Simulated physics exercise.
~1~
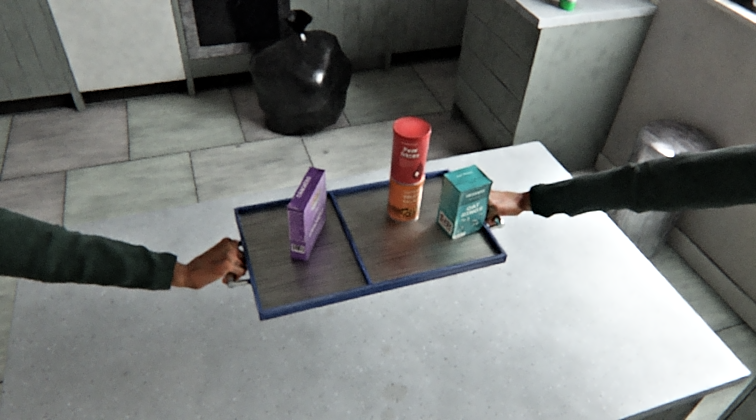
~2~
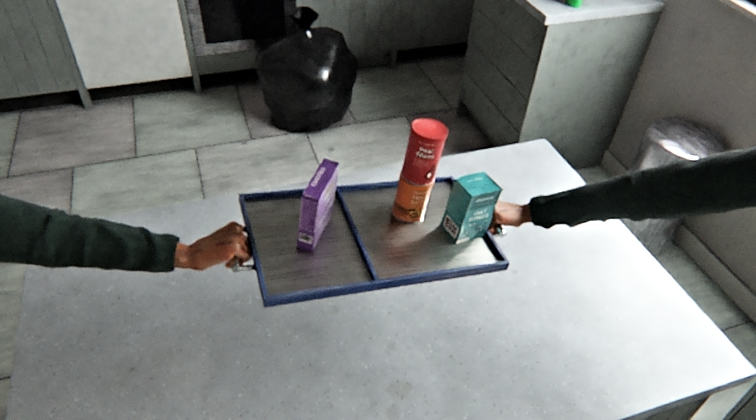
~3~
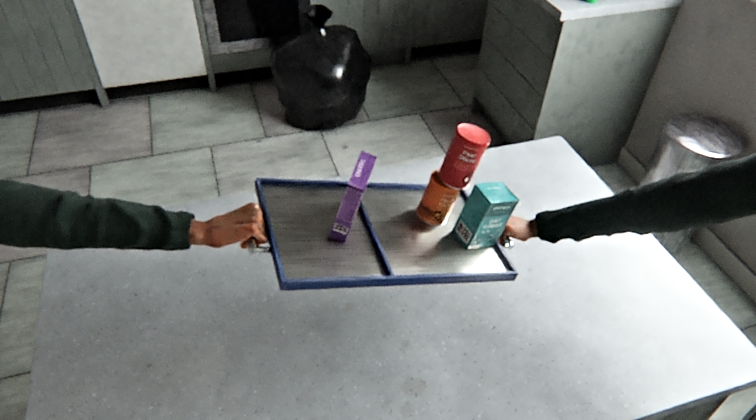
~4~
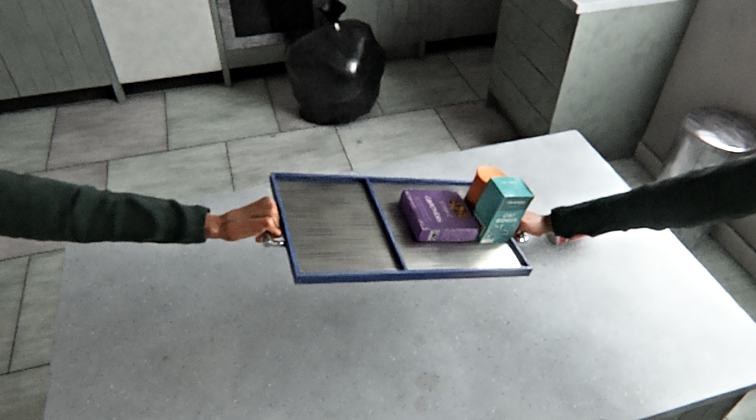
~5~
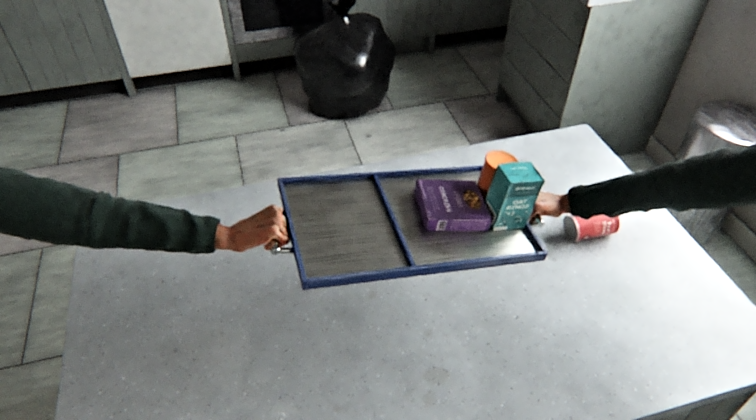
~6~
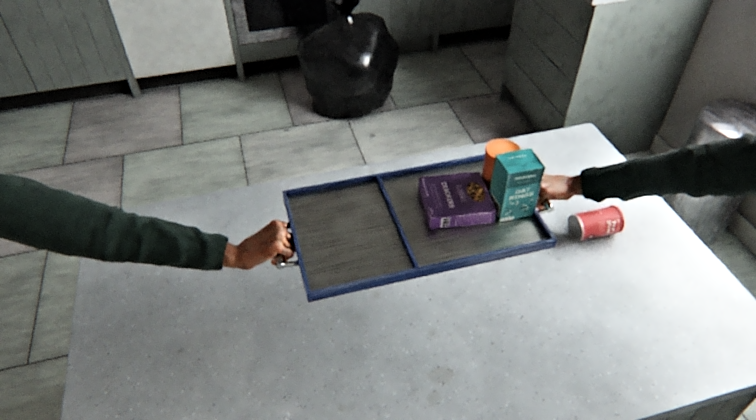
Red tin sliding off a hand-held tray tipping right, purple packet falling flat, orange tin and turquoise carton staying upright as it levels.
